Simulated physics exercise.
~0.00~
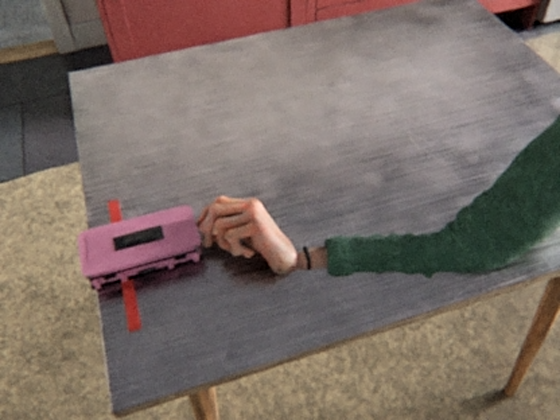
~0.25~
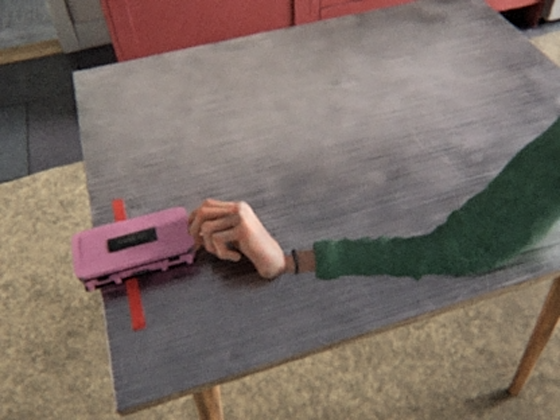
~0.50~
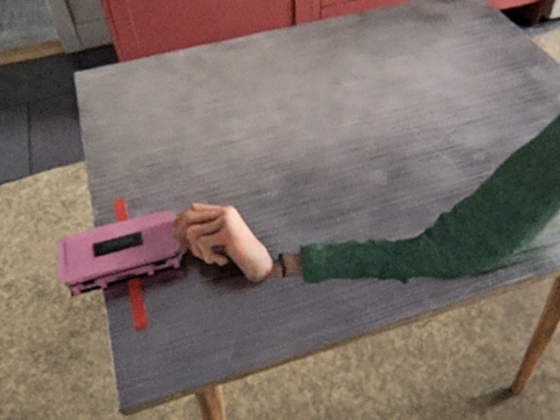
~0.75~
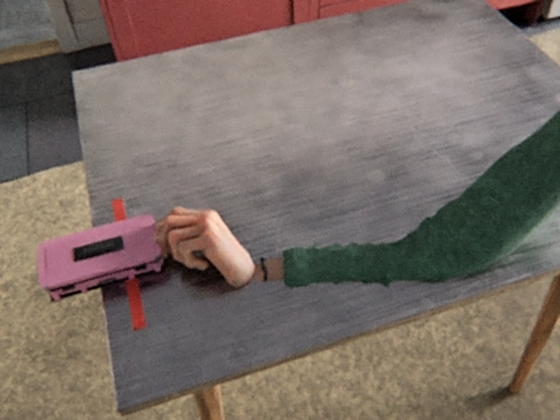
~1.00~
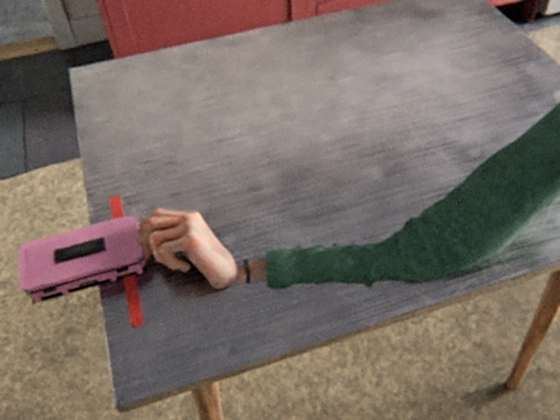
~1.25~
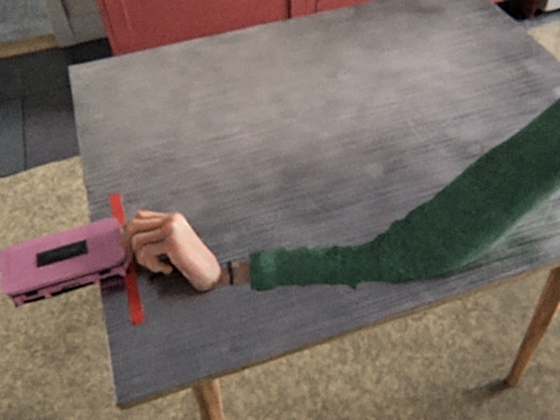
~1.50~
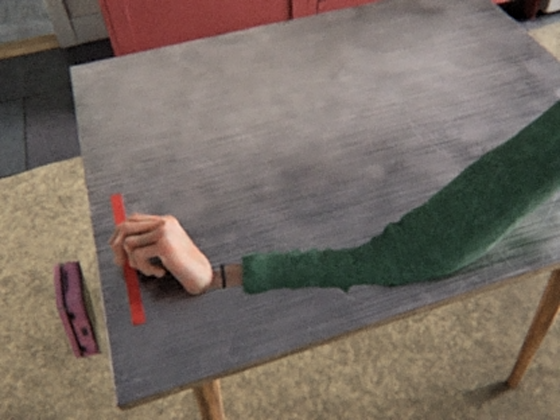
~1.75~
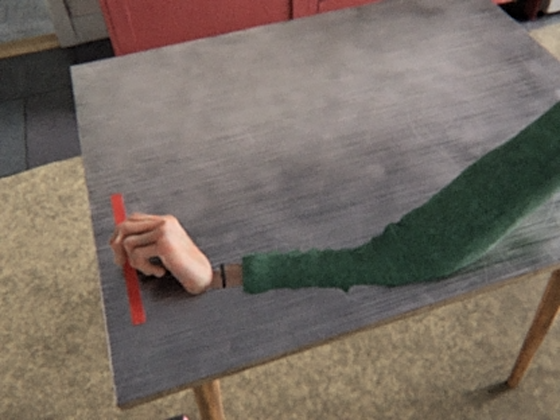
Pink case being pushed left by a hand across a red tape mark, then tipping off the table edge and falling from view.
